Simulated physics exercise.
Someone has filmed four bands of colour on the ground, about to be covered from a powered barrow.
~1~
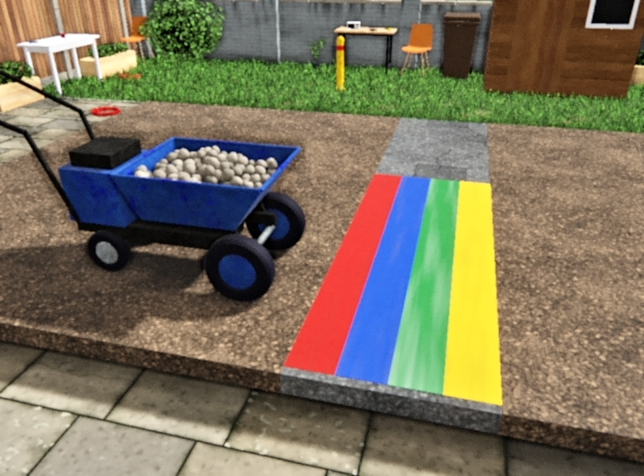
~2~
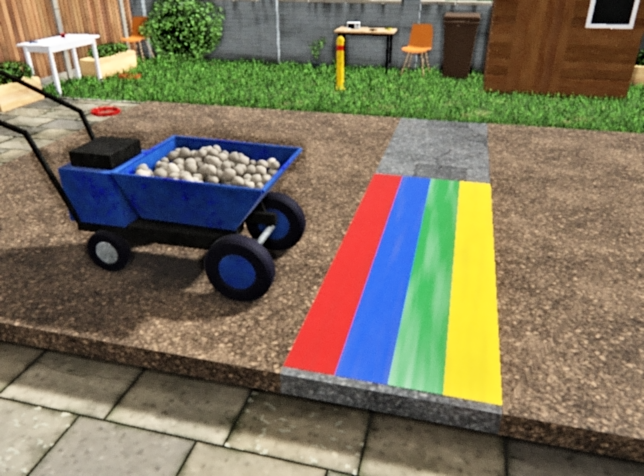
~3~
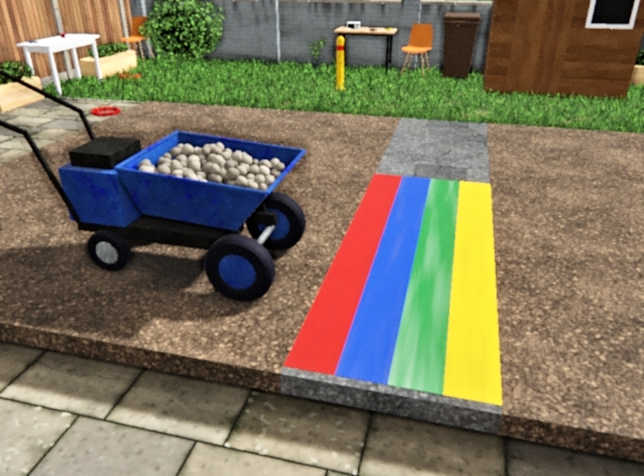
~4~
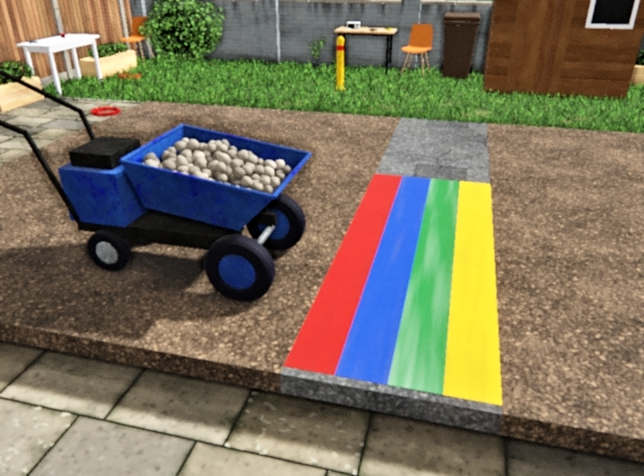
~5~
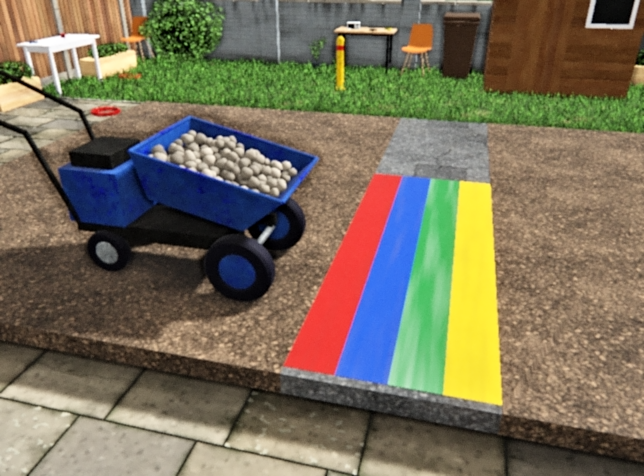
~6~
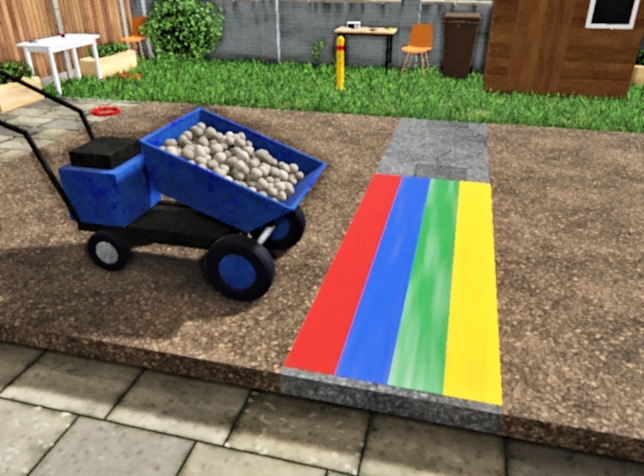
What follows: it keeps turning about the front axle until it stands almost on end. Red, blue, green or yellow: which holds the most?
The heap favours the blue strip.
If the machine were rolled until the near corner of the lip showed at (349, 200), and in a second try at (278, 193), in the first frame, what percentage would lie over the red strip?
First some 0, then 10 per cent.
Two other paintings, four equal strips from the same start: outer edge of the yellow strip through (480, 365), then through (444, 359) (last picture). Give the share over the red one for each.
Roughly 20 per cent, and 10 per cent.
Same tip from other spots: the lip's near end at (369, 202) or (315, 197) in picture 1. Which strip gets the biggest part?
First that yellow strip, then the green strip.
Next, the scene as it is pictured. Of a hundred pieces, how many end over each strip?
Red strip: 20 %, blue strip: 40 %, green strip: 20 %, yellow strip: 5 %.
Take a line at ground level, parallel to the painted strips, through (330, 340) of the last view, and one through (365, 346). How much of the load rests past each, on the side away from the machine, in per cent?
About 70 and 40 per cent.
Shortly afterwards, skip tipped steeply; the whole lot in the skip.
Next, skip tipped right over; near two thirds in the skip; a little over the red strip; near a quarter over the blue strip; only a few over the green strip; only a few falling.
Some moments later, skip tipped right over; near a quarter in the skip; near a quarter over the red strip; near a third over the blue strip; near a quarter over the green strip; only a few over the yellow strip; only a few off the paint.
In the end, skip tipped right over; near a quarter in the skip; near a quarter over the red strip; near a third over the blue strip; near a quarter over the green strip; a little over the yellow strip; only a few off the paint.
